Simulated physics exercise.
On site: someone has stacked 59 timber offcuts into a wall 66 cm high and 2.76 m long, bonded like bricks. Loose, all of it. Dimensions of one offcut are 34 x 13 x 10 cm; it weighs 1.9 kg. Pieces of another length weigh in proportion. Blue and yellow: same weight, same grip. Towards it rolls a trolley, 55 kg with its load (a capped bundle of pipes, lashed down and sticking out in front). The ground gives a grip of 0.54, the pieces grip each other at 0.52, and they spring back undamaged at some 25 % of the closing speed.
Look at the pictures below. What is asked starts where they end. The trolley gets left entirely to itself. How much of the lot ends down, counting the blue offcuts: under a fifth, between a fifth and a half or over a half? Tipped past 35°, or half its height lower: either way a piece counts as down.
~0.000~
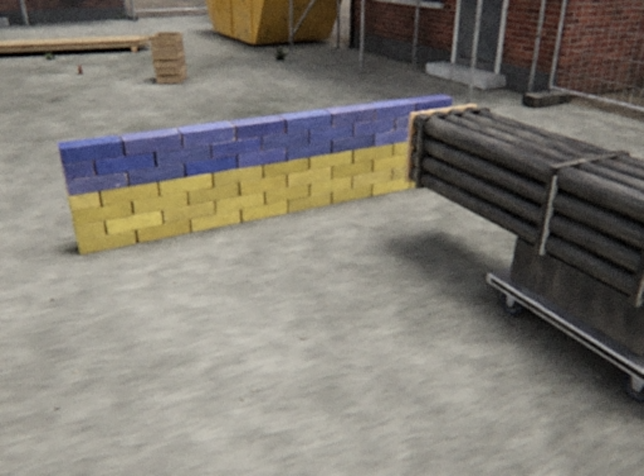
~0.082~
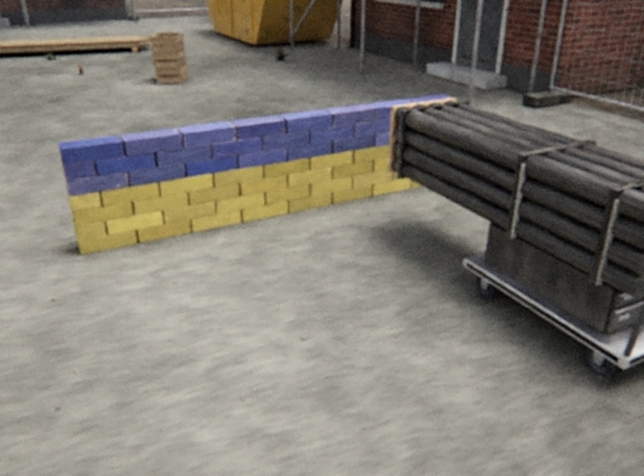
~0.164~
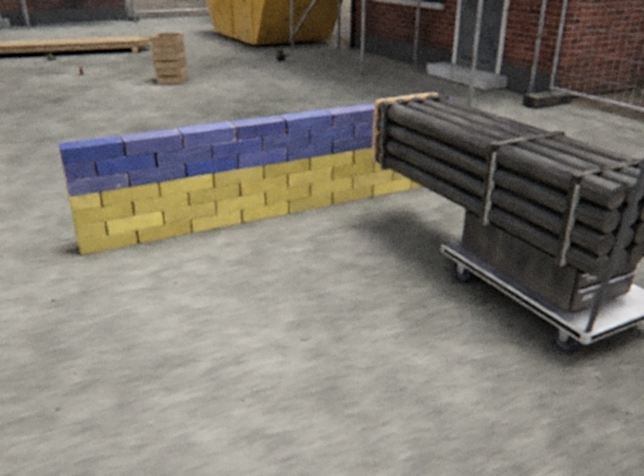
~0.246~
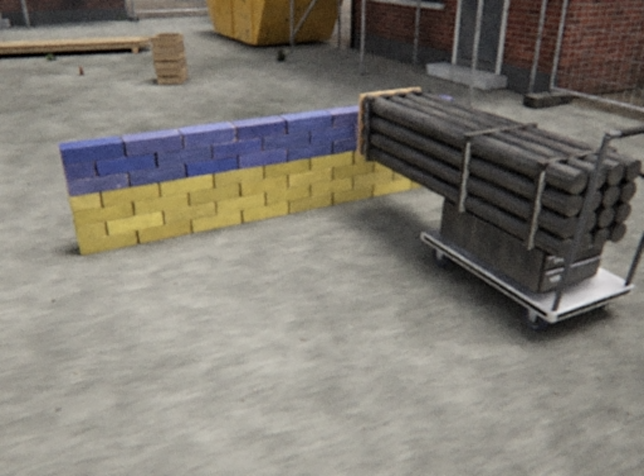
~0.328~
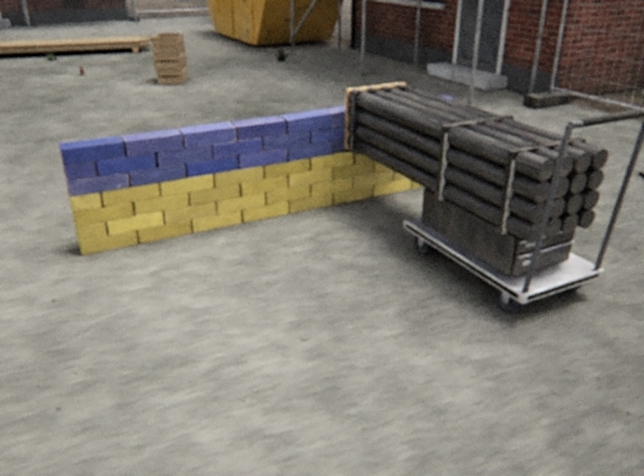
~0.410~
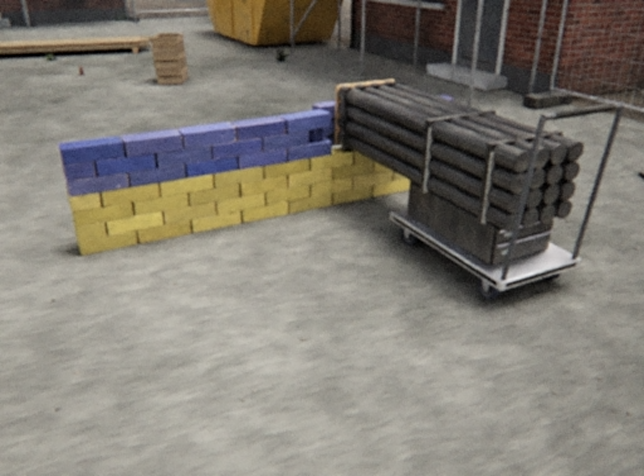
Count: A fifth through a half of the pieces.
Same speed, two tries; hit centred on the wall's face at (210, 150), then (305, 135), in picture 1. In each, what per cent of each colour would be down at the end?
For yellow it's 10 then 10 per cent, for blue 50 then 50 per cent.
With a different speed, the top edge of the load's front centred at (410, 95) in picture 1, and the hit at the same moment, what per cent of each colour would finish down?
Result - yellow: 0%; blue: 40%.
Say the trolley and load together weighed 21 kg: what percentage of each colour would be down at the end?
Down by colour: Yellow 0, blue 40 per cent.
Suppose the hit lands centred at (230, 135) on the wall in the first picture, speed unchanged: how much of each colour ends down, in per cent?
Yellow 10 %, blue 30 %.
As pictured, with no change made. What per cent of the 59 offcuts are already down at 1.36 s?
By that time it is 15 percent.
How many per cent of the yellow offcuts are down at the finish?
The yellow group ends with 0% down.
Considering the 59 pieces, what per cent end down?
Near enough 15 per cent of them, I reckon.
By 0.54 s, load 39 cm past the wall's line, still rolling; 7 of the 25 blue offcuts down (7 of 59 in all colours); top blue offcut unmoved.
By 0.82 s, load 85 cm past the wall's line, still rolling; 9 of the 25 blue offcuts down (9 of 59 in all colours); top blue offcut unmoved; top yellow offcut moved 10 mm.
By 1.04 s, load 1.06 m past the wall's line, still rolling; 9 of the 25 blue offcuts down (10 of 59 in all colours); top blue offcut unmoved; top yellow offcut moved 22 cm.
By 1.36 s, load 1.20 m past the wall's line, still rolling; 9 of the 25 blue offcuts down (10 of 59 in all colours); top blue offcut unmoved; top yellow offcut moved 42 cm.
When it is over (2.4 s), load 1.21 m past the wall's line, stopped; 9 of the 25 blue offcuts down (10 of 59 in all colours); top blue offcut unmoved; top yellow offcut moved 43 cm. That is 36 per cent. In pixels of the last frame, middles, top blue offcut near (152, 143), top yellow offcut near (342, 138).
